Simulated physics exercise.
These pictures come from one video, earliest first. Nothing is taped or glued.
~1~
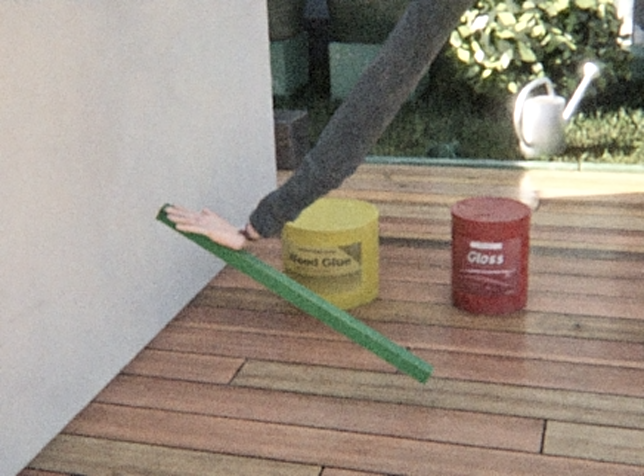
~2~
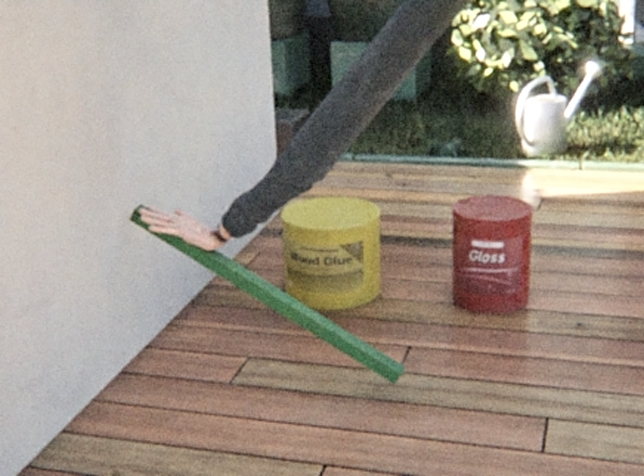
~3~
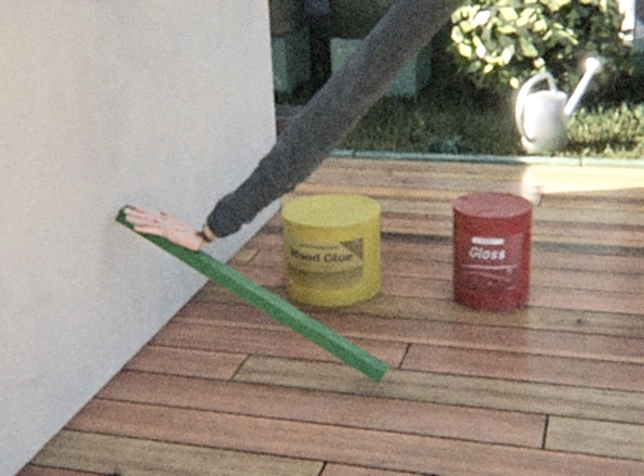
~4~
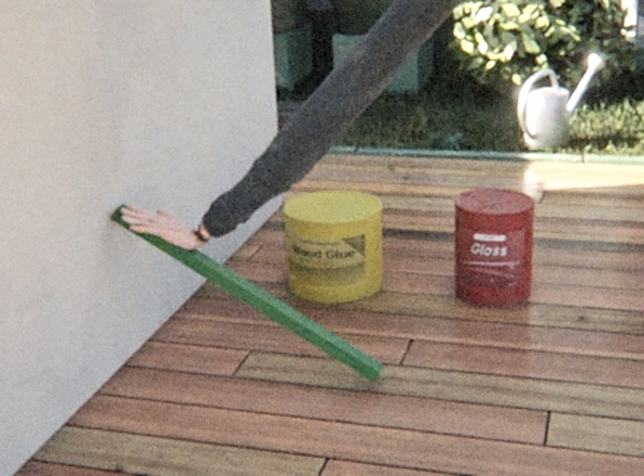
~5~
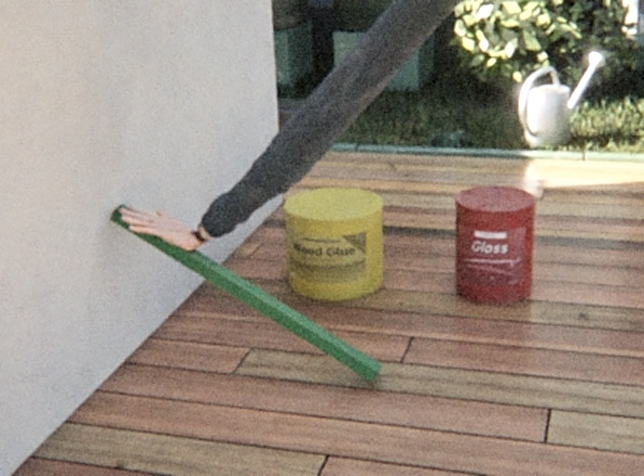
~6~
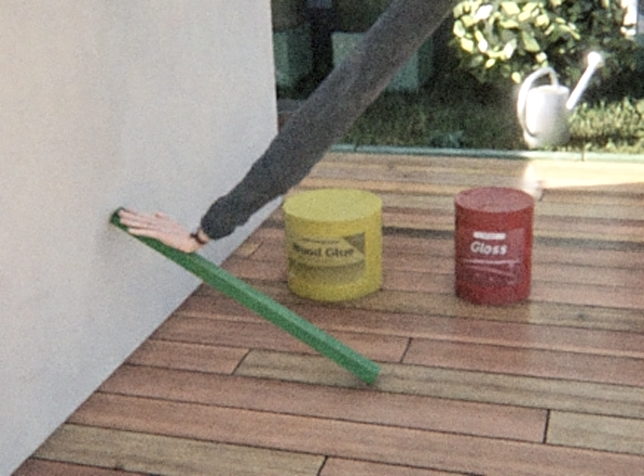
At the start, a hand in a dark sleeve holds a green pole at a slant over a wooden deck, near a yellow pail and a red pail. The arm moves the pole a short way left until its upper end leans on the pale wall, and the hand stays on it, nearly still.
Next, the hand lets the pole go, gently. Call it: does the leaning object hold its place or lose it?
It loses its place.
Then, 0.40 s later than the last frame, green pole leaning 8° more than when let go near (254, 313).
Then, 0.60 s later than the last frame, green pole leaning 30° more than when let go near (267, 363).
Then, 0.80 s later than the last frame, as before.
Then, 2.10 s later than the last frame, green pole resting near (265, 365).
When it is over, moved from the start, green pole; the other 2 as before. End places, in pixels of the last picture, green pole near (267, 365). The pole gives way.
